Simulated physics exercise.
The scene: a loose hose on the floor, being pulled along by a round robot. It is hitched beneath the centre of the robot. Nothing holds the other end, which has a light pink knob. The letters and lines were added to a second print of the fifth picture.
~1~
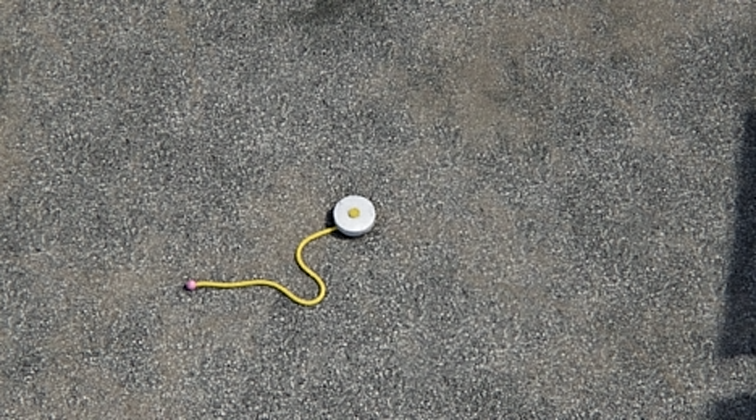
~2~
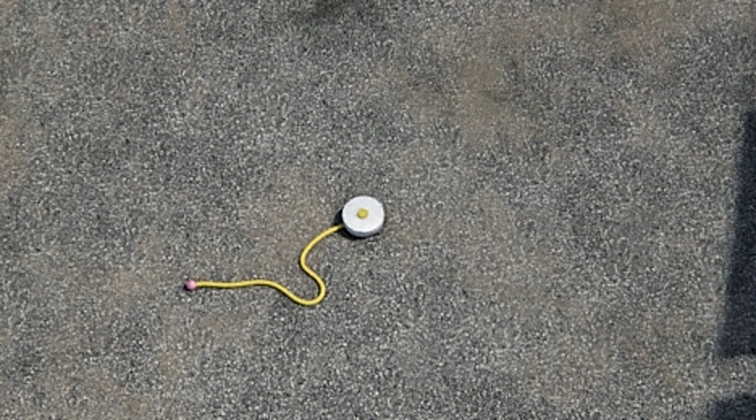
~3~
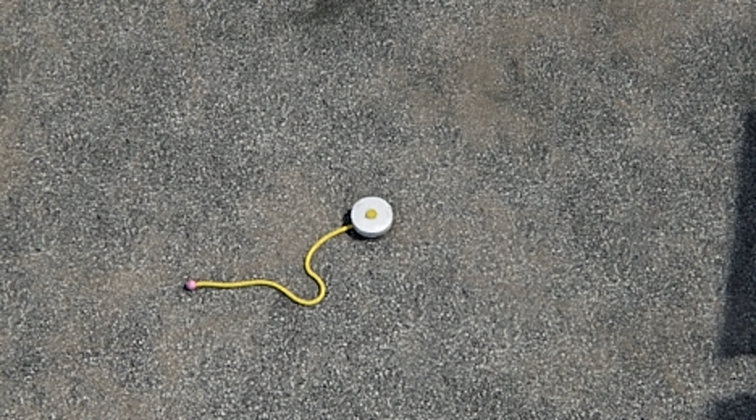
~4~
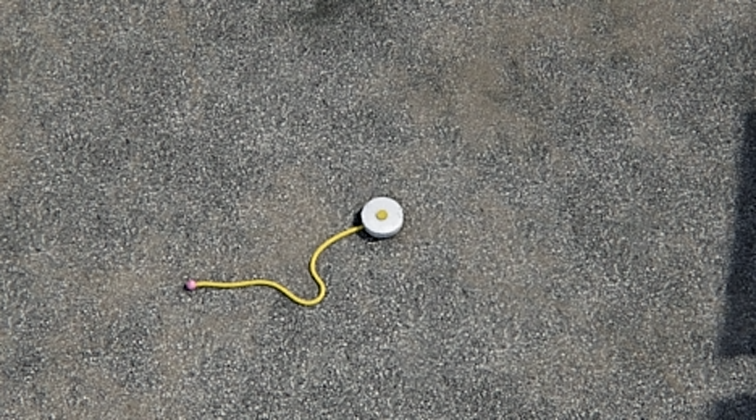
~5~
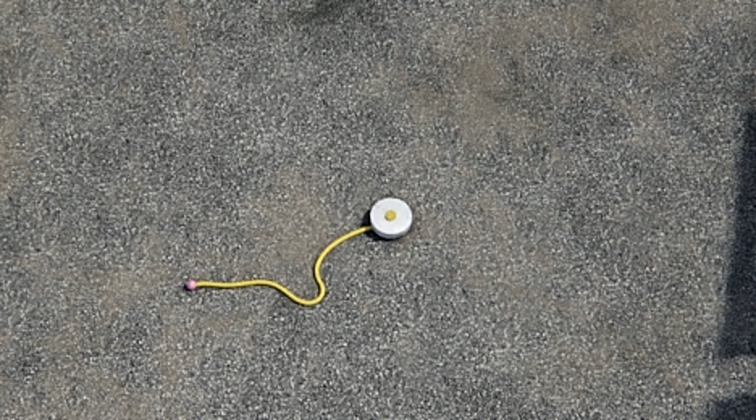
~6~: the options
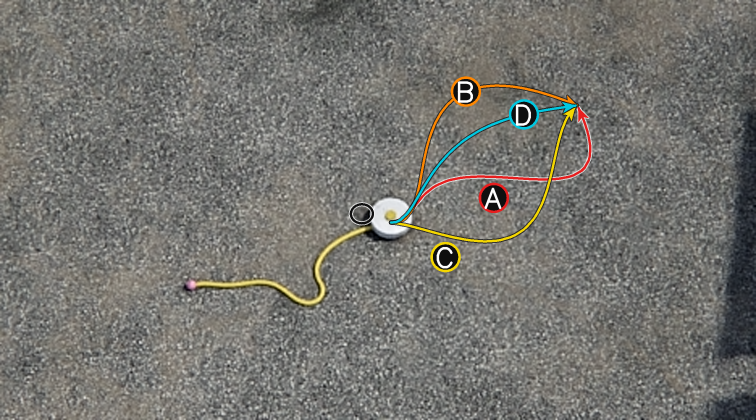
A stretch of rough, speckled grey ground is seen from high above, with a dark shadow along the right edge. Near the middle sits a round white robot with a yellow centre, and a yellow hose curves from it down and left to a small light pink knob. The robot slides slowly a short way right, drawing out the hose's nearer bend, while the knobbed end and the camera stay still.
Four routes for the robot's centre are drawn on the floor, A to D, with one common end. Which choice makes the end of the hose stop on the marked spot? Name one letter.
Route D.
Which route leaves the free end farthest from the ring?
Route C.
On the marked copy, A from (391, 223) via (520, 178) to (578, 108); B from (391, 223) via (443, 111) to (577, 105); C from (391, 223) via (533, 220) to (575, 107); D from (391, 223) via (465, 140) to (576, 106); the ring at (362, 214).
Following D. Soon after the start, robot (444, 155), middle of the hose (345, 235), free end (226, 282).
Later, robot (515, 113), middle of the hose (411, 180), free end (309, 245).
In the end, robot (578, 102), middle of the hose (466, 154), free end (361, 211); the free end is on the ring.
As for the rest, A leaves the free end at (380, 226); B leaves the free end at (357, 196); C leaves the free end at (391, 247).
